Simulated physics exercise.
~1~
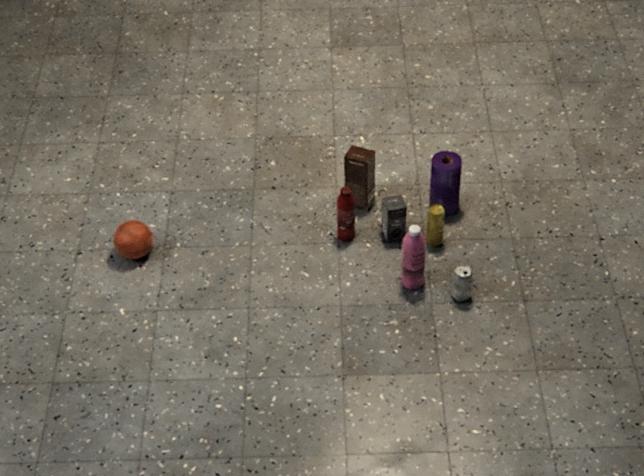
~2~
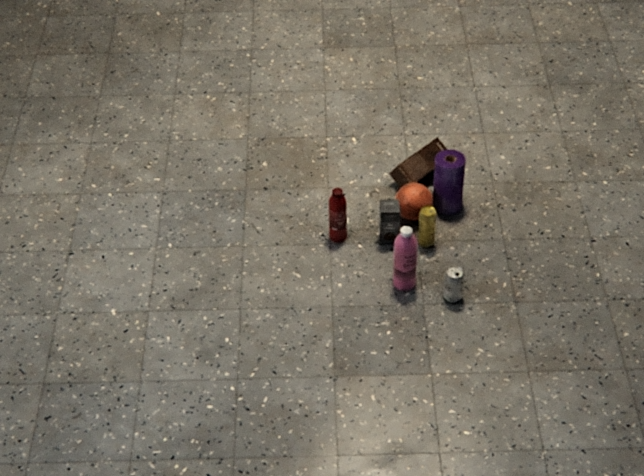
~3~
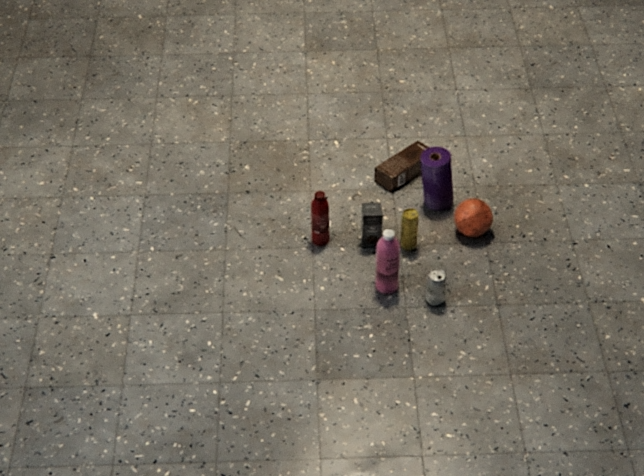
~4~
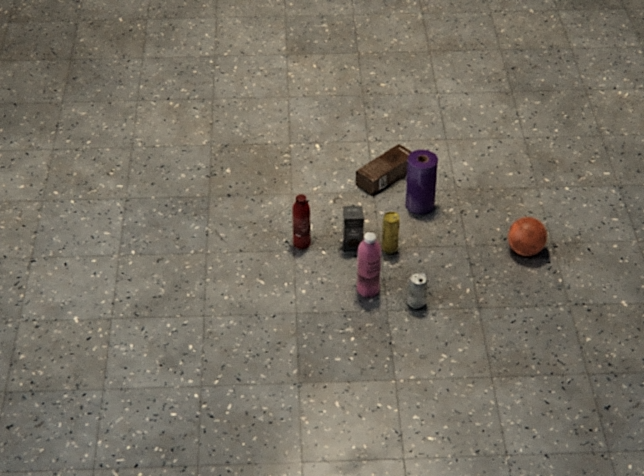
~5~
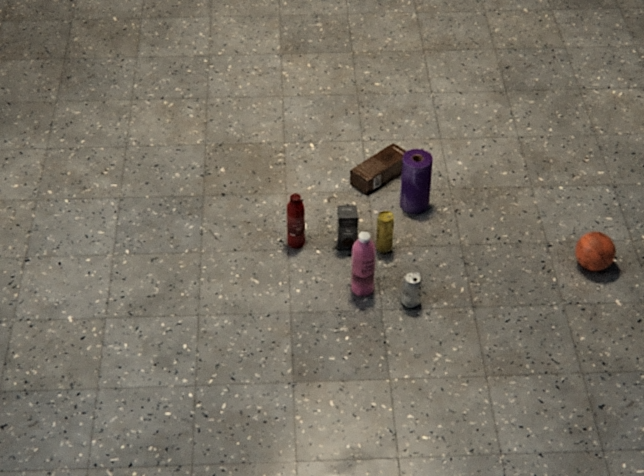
The footage shows an orange ball rolling from the left across a speckled tiled floor into a cluster of bottles, cans, cartons and a purple roll, where the brown carton topples onto its side. The ball rolls on to the right, leaving the other items upright.
